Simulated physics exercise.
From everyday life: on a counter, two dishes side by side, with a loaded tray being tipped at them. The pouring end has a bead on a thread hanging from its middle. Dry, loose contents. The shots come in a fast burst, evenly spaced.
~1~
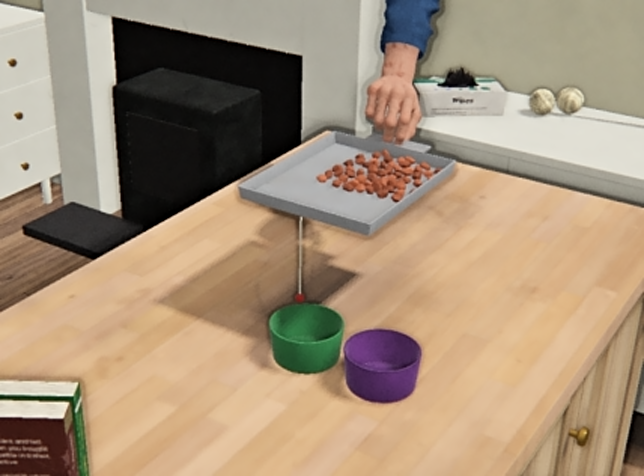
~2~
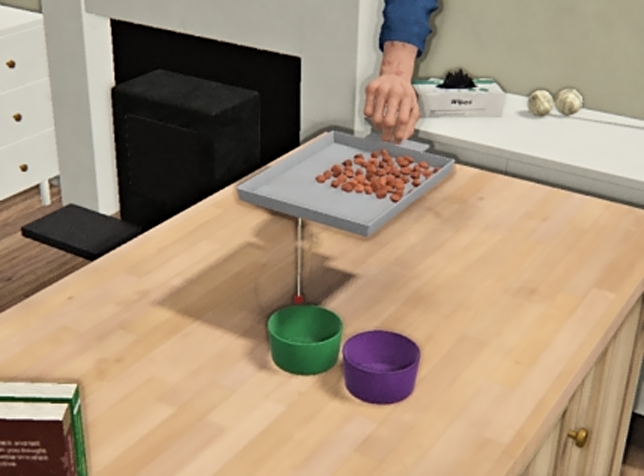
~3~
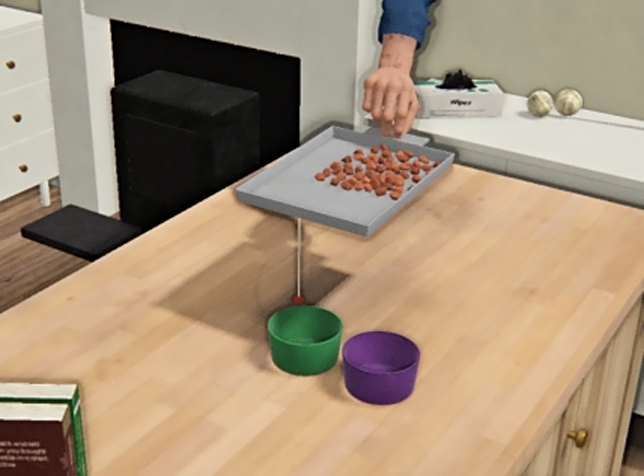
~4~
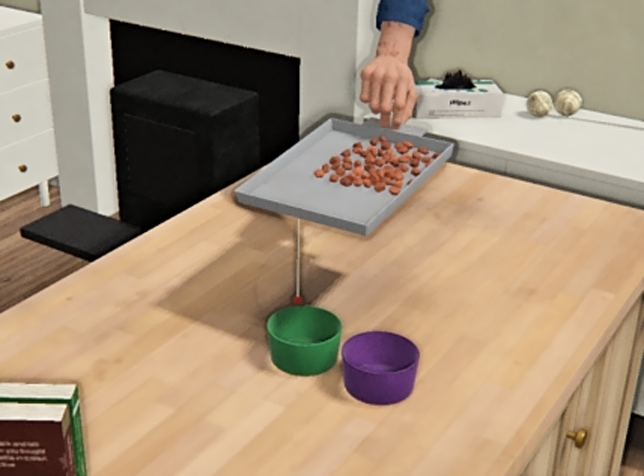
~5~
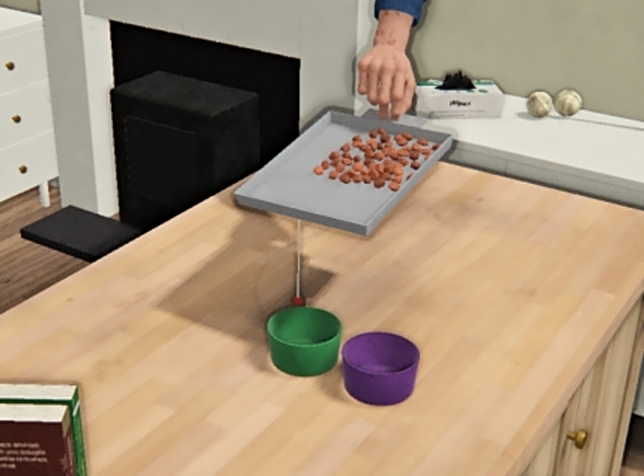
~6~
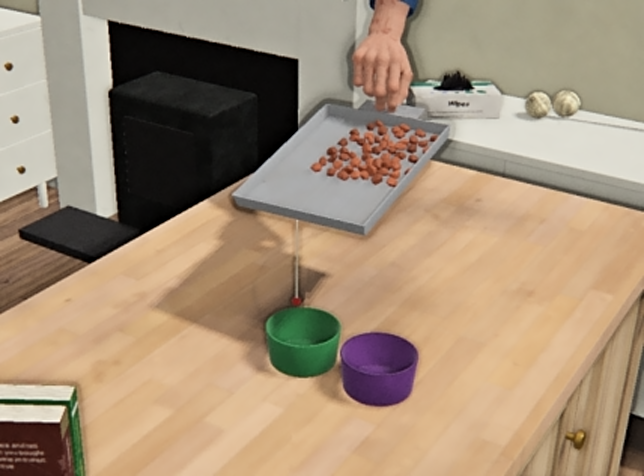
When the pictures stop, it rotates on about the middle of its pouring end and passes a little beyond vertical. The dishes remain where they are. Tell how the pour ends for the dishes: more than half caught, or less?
It ends with less than half caught.
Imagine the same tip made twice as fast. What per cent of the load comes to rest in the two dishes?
I'd expect near 10 per cent.
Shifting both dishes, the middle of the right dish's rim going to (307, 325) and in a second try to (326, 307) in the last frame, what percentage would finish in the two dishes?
70 and 10 in a hundred.
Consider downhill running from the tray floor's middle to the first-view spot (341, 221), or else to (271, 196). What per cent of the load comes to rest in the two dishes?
Well, 70 percent for one and then 0 percent for the other.
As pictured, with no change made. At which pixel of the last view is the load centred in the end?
At about (251, 346).
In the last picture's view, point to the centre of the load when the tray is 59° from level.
The load is centred about (287, 201).
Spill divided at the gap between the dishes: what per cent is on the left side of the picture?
That's about 100 per cent of the spill.
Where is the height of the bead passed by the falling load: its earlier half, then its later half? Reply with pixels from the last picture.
First around (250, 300), afterwards around (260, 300).
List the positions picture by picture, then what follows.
Corners of the pouring end (241, 186) and (369, 223), level; middle of the load (382, 173), bits of crushed brick; left dish (286, 353); right dish (363, 382); bead on its thread (300, 298), in the first picture.
Corners of the pouring end (240, 187) and (368, 224), level; middle of the load (381, 173), in the second picture.
Corners of the pouring end (239, 189) and (367, 224), tipped barely, lowest at the left corner; middle of the load (381, 169), in the third picture.
Corners of the pouring end (238, 190) and (366, 223), tipped a little, lowest at the left corner; middle of the load (380, 162), in the fourth picture.
Corners of the pouring end (237, 192) and (365, 224), tipped a little, lowest at the left corner; middle of the load (379, 156), in the fifth picture.
Corners of the pouring end (235, 194) and (363, 224), tipped a little, lowest at the left corner; middle of the load (377, 150); left dish (283, 357); right dish (360, 386), in the sixth picture.
Just after the last frame, tray tipped steeply; almost all on the tray; just a few in the air.
A moment on, tray tipped right over; roughly two thirds on the tray; about a tenth in the left dish; roughly a quarter outside both; about a tenth in the air.
Further on, tray tipped past a quarter turn; roughly a quarter in the left dish; the larger part outside both.
When it is over, tray tipped past a quarter turn; not one in the right dish; roughly a quarter in the left dish; the larger part outside both.
